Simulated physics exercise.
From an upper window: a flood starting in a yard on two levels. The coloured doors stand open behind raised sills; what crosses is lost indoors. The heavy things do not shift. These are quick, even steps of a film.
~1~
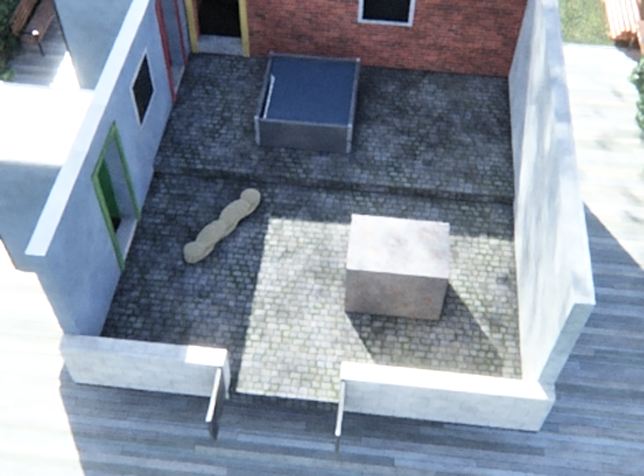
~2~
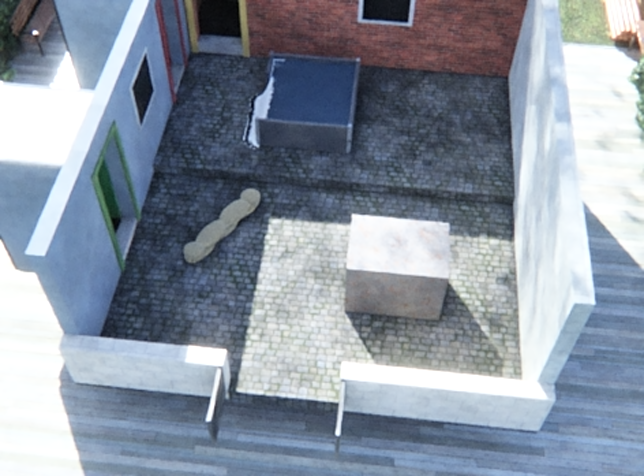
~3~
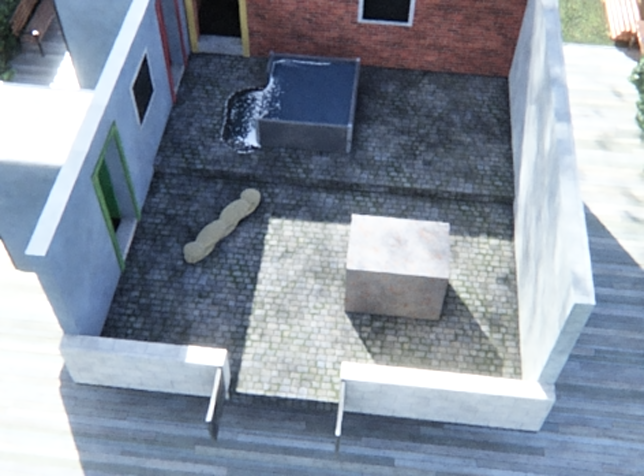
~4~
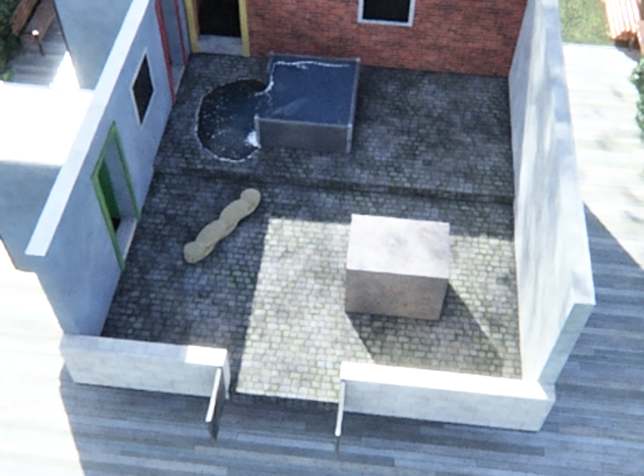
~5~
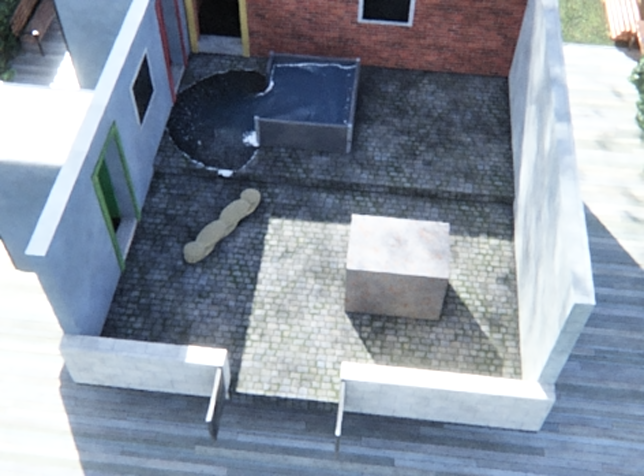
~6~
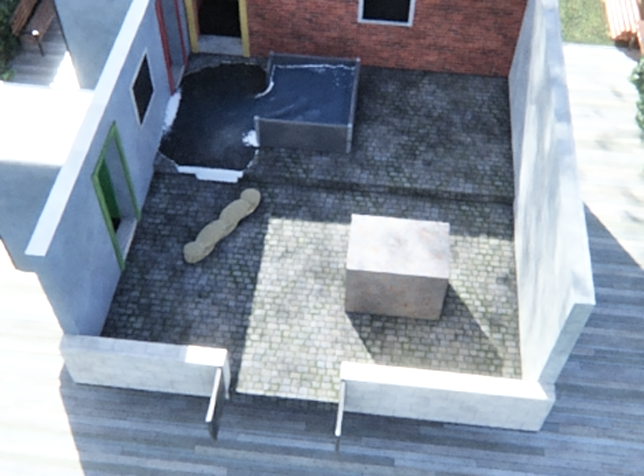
Water pours from the left side of a tank and spreads across the yard's upper level.
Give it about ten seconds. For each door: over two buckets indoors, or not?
One by one: The red door floods; the yellow door holds within the limit; the green door holds within the limit.
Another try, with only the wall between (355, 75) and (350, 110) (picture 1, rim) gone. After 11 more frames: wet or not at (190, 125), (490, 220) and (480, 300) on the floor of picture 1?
In that order: Dry, covered, not flooded.
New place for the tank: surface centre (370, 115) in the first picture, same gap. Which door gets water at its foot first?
First comes the red door.
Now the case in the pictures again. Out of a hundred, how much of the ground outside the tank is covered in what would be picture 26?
Some 30 per cent.
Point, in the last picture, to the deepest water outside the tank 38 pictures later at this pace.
At about (97, 350).
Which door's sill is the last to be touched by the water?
It is the green door.
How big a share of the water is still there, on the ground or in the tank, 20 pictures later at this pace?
About 94 per cent.
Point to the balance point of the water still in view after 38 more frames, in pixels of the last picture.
Roughly at (255, 171).
A moment on, water covers 15 % of the floor; the red door under two buckets in, the yellow door wet at the sill, nothing in, the green door not reached.
Next, water covers 20 % of the floor; the red door over two buckets in, the yellow door wet at the sill, nothing in, the green door wet at the sill, nothing in.
Then, water covers 30 % of the floor; the red door far over two buckets in, the yellow door wet at the sill, nothing in, the green door wet at the sill, nothing in.
Later, water covers 55 % of the floor; the red door far over two buckets in, the yellow door wet at the sill, nothing in, the green door wet at the sill, nothing in.
In the end, water covers 80 % of the floor; the red door far over two buckets in, the yellow door wet at the sill, nothing in, the green door wet at the sill, nothing in.
